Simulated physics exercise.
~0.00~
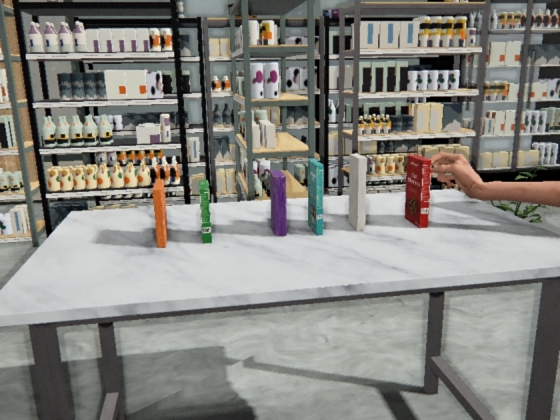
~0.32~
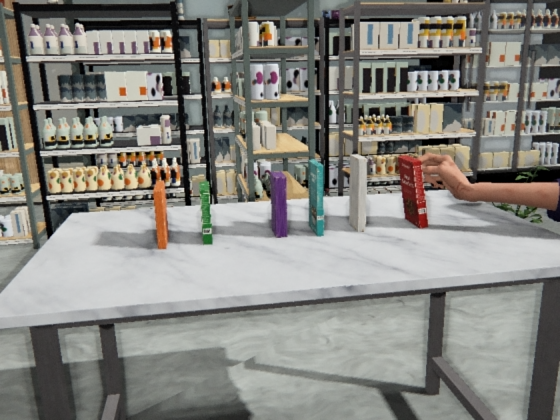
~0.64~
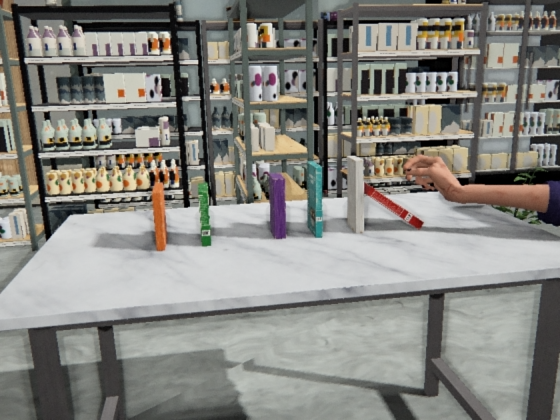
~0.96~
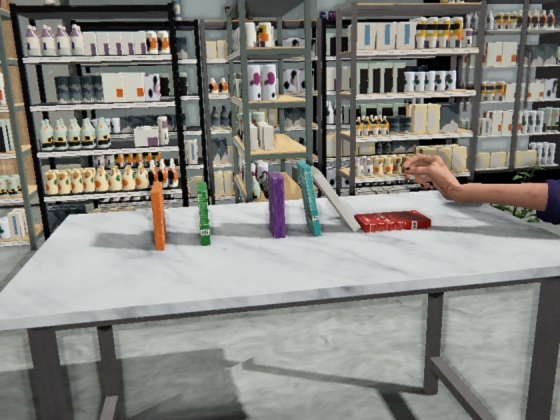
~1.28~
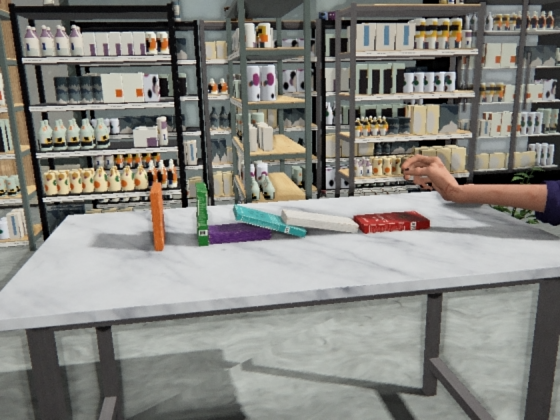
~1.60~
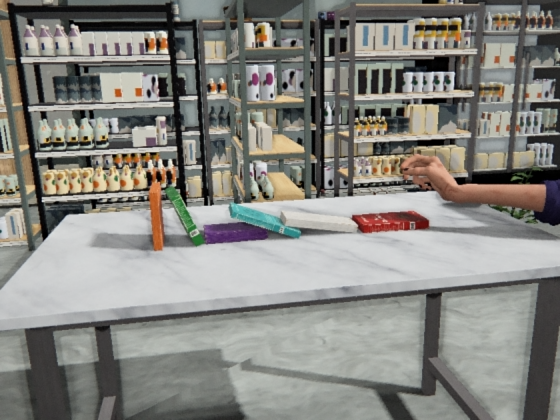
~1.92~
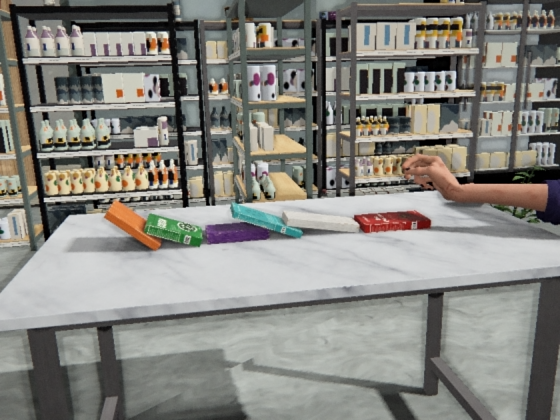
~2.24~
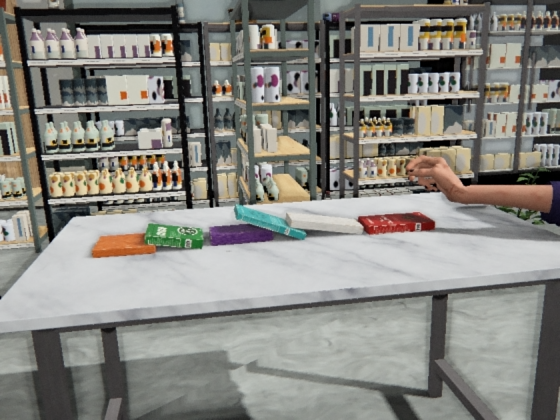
Red packet tipped by a hand falling left and toppling the white, turquoise, purple, green and orange pieces flat across a marble-look table.
